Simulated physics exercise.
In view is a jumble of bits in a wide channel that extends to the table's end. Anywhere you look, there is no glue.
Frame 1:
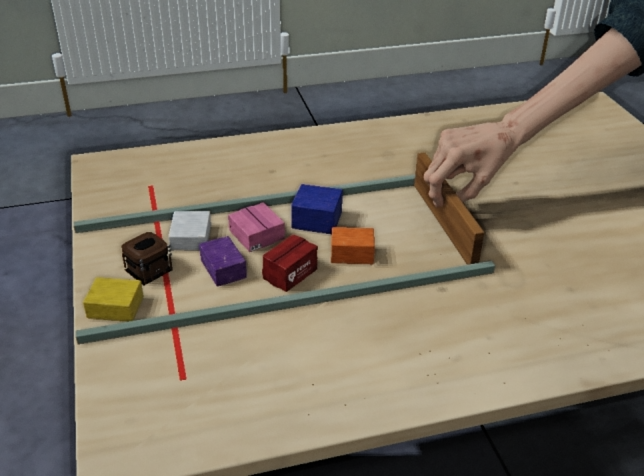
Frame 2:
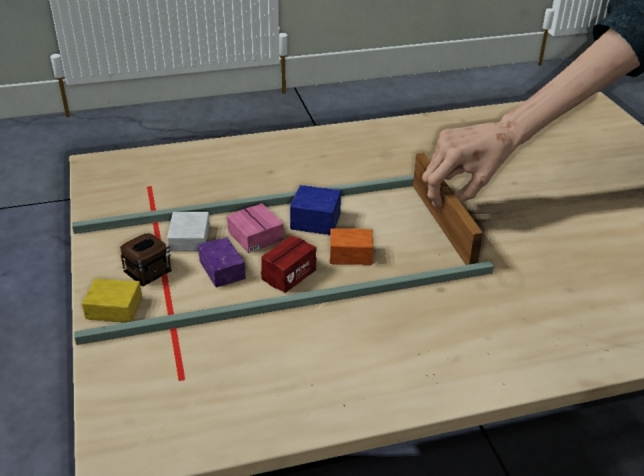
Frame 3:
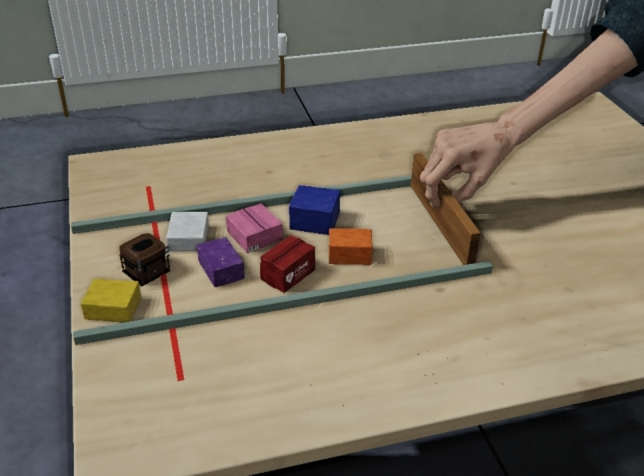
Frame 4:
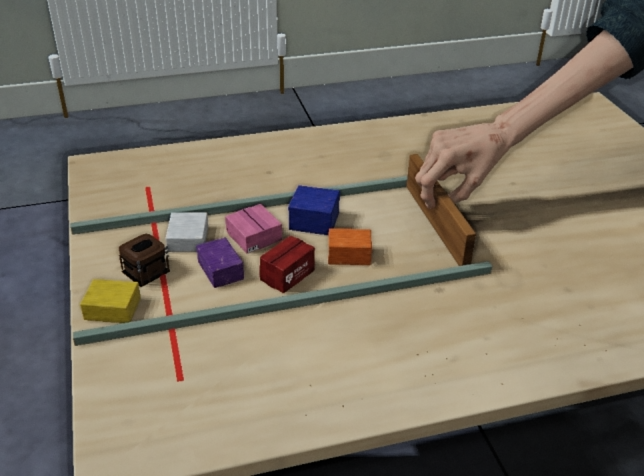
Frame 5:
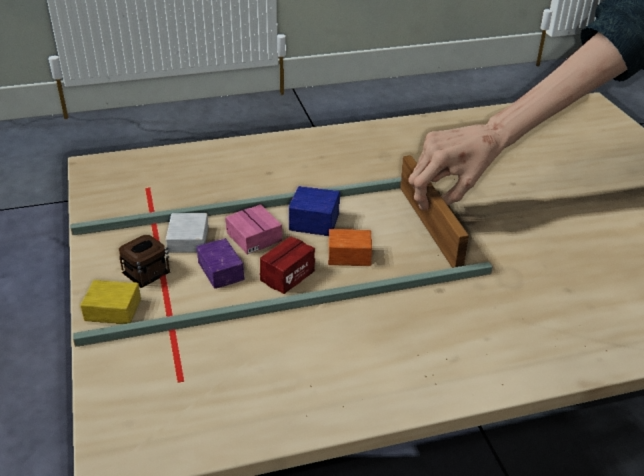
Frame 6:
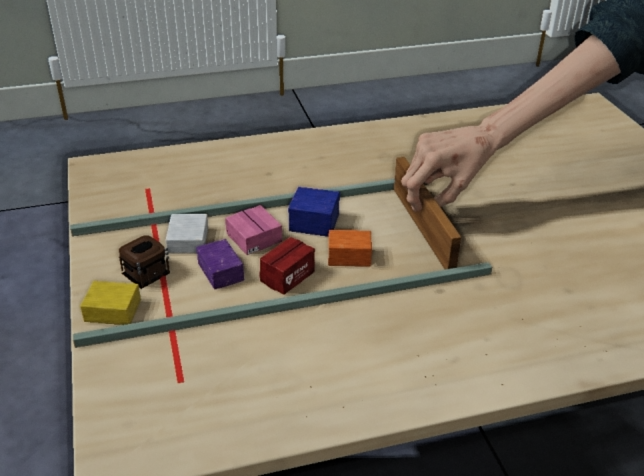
On a wooden tabletop, between two greenish rails, a hand slid an upright brown board a little to the left toward a scattered group of colourful blocks and boxes, which stayed where they were.
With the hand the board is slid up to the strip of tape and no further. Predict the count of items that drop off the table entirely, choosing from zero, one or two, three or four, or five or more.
The number that tumble down is over two and under five.
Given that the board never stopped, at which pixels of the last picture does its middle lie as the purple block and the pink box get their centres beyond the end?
Around (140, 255) first and around (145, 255) second.
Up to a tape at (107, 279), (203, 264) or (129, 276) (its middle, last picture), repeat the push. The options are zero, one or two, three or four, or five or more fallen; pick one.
Tape one gives more than four, tape two gives not one, and tape three gives five or over.
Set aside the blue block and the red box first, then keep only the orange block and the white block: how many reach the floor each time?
It would be 0 and 0.
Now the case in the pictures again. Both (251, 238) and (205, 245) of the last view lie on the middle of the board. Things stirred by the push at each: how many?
7 and 8.
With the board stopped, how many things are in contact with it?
In total, 2.
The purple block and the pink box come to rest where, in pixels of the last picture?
Roughly (92, 281) for the first and roughly (89, 253) for the second.
Early on, none off yet; yellow block at rest near (111, 302); brown case at rest near (144, 261); white block at rest near (188, 234).
A while later, none off yet; yellow block at rest near (111, 302); brown case travelled a little near (122, 265); white block travelled about its own width near (132, 240).
Finally, the number that fall off is three or four; lost, white block, brown case and yellow block.
